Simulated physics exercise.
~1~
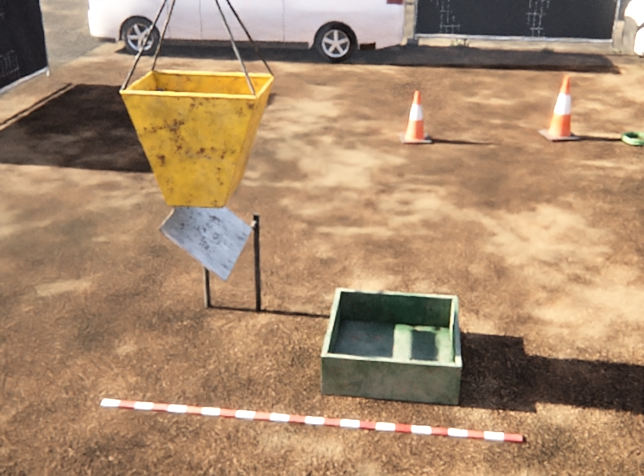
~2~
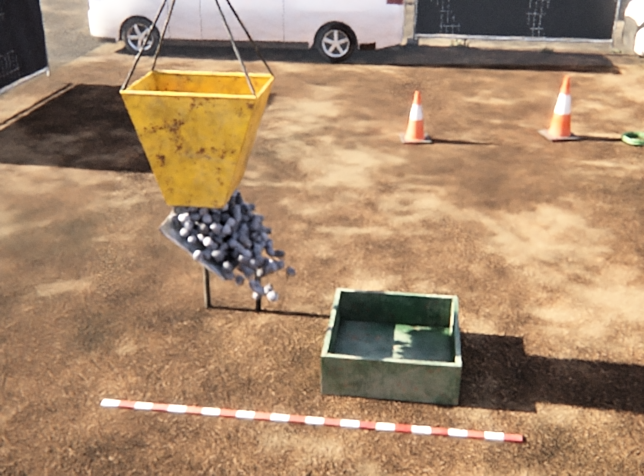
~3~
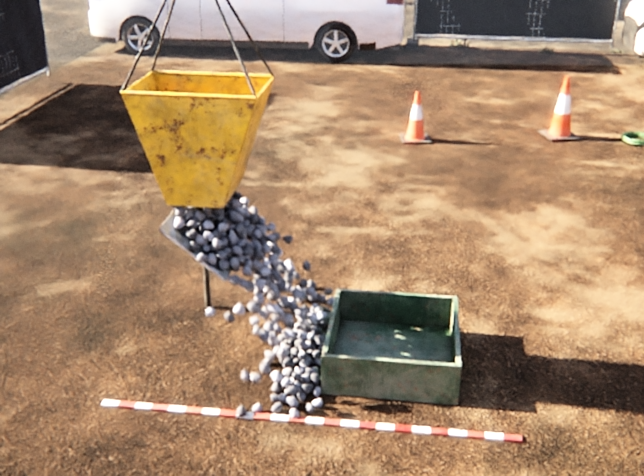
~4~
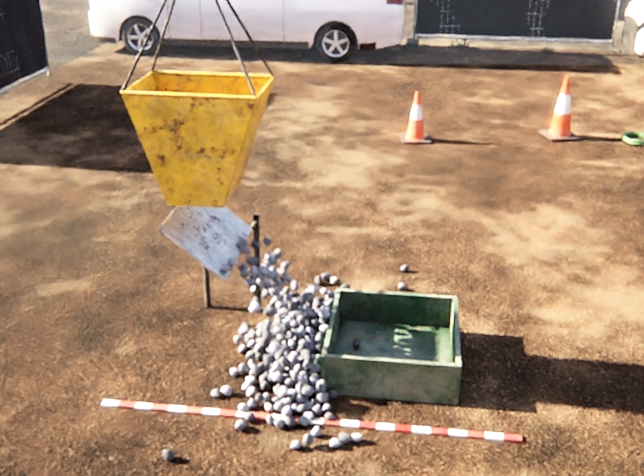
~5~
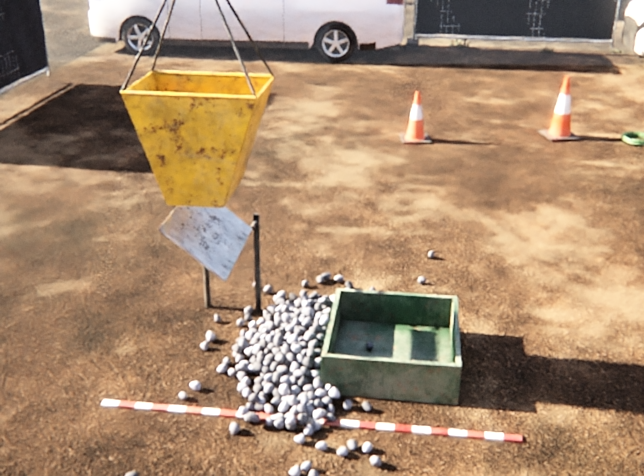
Smooth grey stones drop from the bottom of a yellow hopper, which hangs still above a tilted steel plate on a dirt yard. They pile onto the plate and slide down it to the right, toward an open green bin. The stream falls short, landing on the ground against the bin's left side. As the hopper empties and the plate clears, the heap spreads over the red and white staff, and a few stones scatter beyond and behind the bin. At the end, the stones lie in a mound left of the bin, which looks empty.
